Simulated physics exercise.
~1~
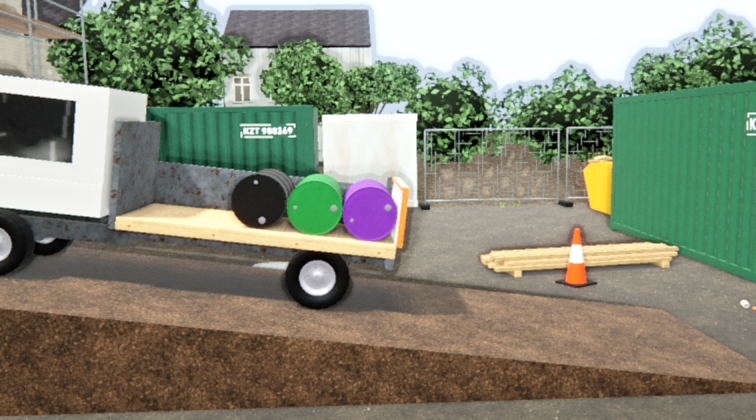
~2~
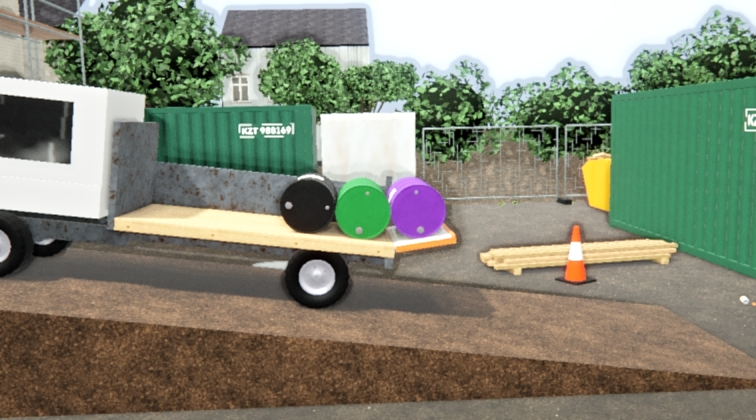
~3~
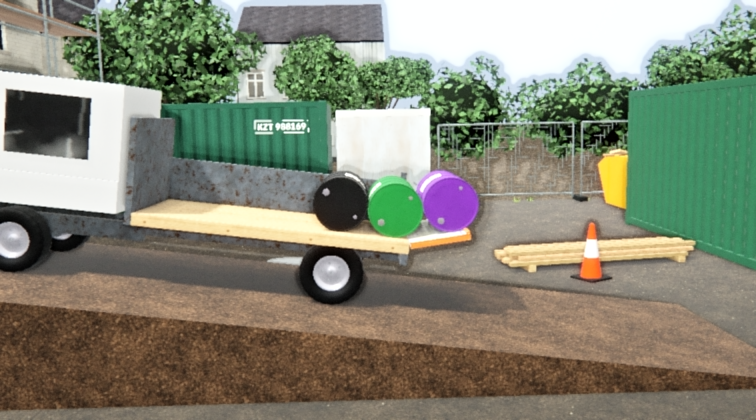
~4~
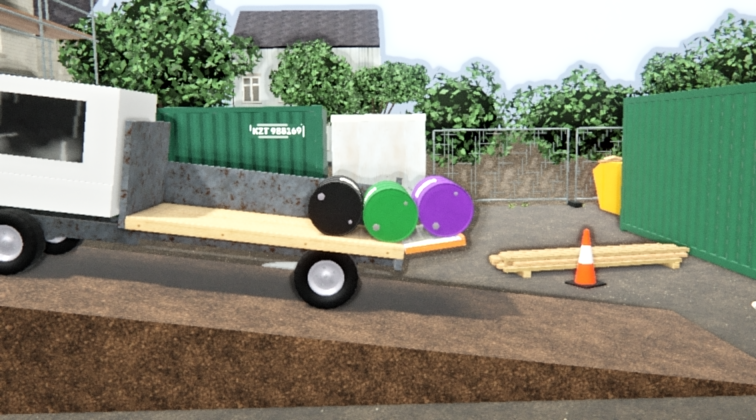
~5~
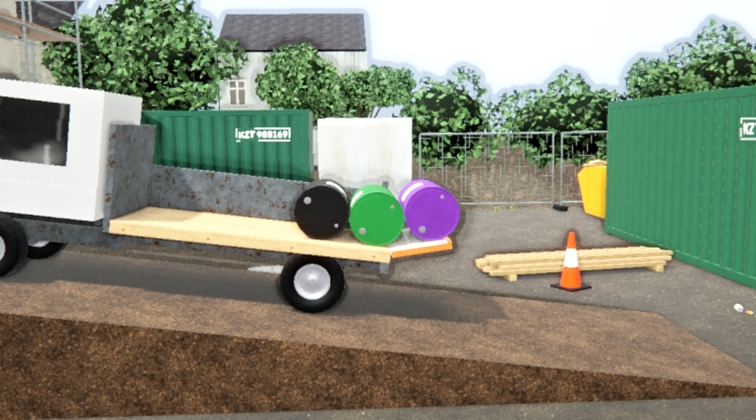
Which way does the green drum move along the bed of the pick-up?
The green drum moves to the right, toward the lowered tailgate.
